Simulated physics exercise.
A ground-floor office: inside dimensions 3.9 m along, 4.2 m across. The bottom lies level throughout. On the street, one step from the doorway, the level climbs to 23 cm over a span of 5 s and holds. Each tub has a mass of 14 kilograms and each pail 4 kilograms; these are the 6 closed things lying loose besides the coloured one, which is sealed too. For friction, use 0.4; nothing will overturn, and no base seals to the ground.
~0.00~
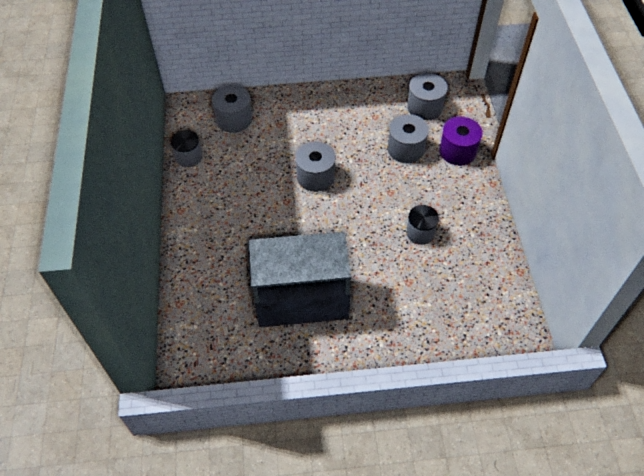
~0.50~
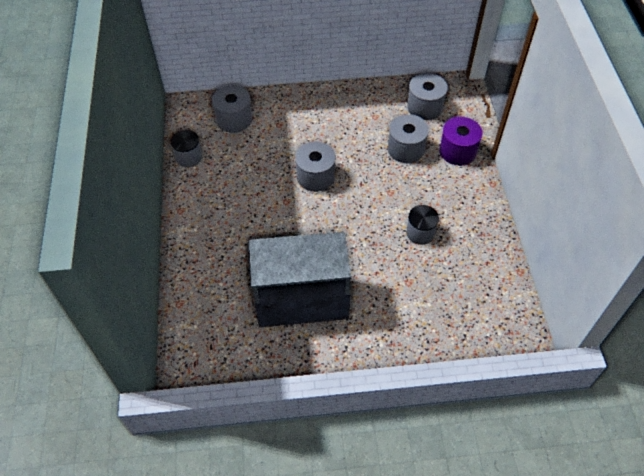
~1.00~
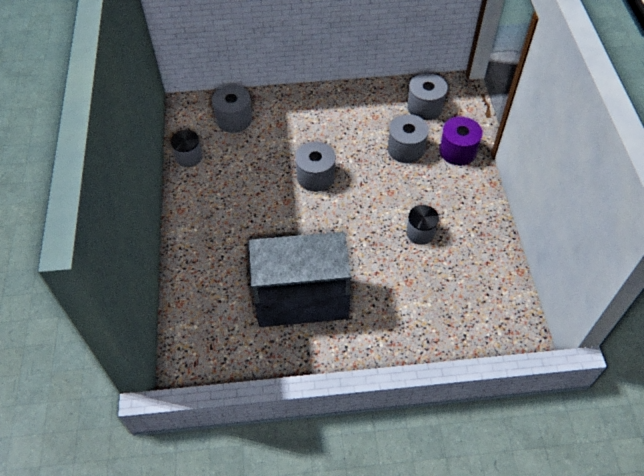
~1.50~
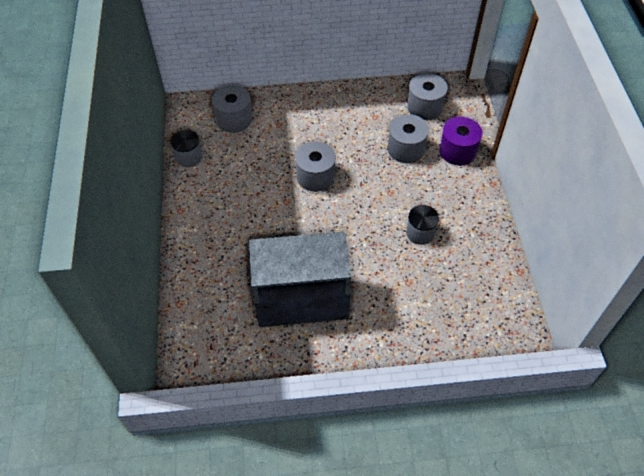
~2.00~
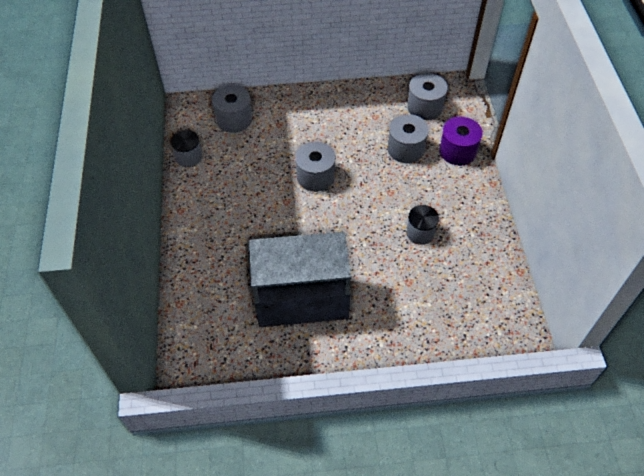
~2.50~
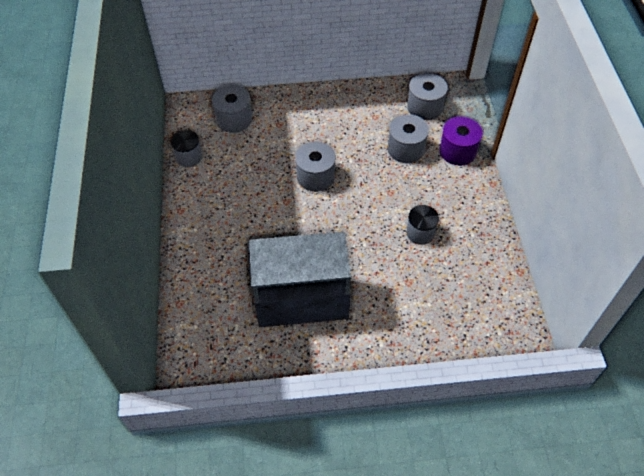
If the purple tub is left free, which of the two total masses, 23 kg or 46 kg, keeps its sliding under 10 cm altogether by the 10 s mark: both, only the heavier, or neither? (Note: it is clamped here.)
Only the heavier.
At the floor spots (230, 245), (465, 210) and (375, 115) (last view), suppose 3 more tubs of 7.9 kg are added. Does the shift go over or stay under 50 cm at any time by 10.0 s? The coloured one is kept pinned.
Listed in order, they go over the bar, beneath the bar, over the bar.
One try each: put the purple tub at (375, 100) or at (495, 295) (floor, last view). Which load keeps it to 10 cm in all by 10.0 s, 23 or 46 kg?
The first try gives success with heavier only; the second gives success with both.
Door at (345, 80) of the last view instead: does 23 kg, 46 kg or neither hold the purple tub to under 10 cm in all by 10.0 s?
I'd say the lighter one will work.
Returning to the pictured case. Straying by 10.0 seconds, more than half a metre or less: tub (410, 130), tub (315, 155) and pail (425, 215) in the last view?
In order, the three come out beneath, beneath and beneath.
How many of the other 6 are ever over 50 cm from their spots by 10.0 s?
The tally stands at 3.
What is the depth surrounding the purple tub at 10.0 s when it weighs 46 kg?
Something like 8 centimetres.
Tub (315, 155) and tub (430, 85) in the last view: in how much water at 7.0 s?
Close to 3 and 7 centimetres.
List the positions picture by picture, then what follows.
In the first picture, the purple tub at (463, 131), on the bottom; 0.0 m2 under water; 0 of 7 have shifted.
In the second picture, the purple tub at (463, 131), on the bottom; water covers 0.0 m2; 0 of 7 have shifted.
In the third picture, the purple tub at (463, 131) rests on the ground; water covers 0.0 m2; 0 of 7 have shifted.
In the fourth picture, the purple tub at (463, 131) rests on the ground; 0.0 m2 under water; 0 of 7 have shifted.
In the fifth picture, the purple tub at (463, 131), on the bottom; water covers 0.0 m2; 0 of 7 have shifted.
In the sixth picture, the purple tub at (463, 131) rests on the ground; 0.4 m2 under water; 0 of 7 have shifted.
After 3.5 s the purple tub would be 0 cm from its start with 23 kg and 0 cm from its start with 46 kg; 5 cm of water round it then.
After 4.5 s the purple tub would be 1 cm from its start with 23 kg and 0 cm from its start with 46 kg; 7 cm of water round it then.
After 7.0 s the purple tub would be 37 cm from its start with 23 kg and 0 cm from its start with 46 kg; 8 cm of water round it then.
After 10.0 s the purple tub would be 37 cm from its start with 23 kg and 0 cm from its start with 46 kg; 8 cm of water round it then.
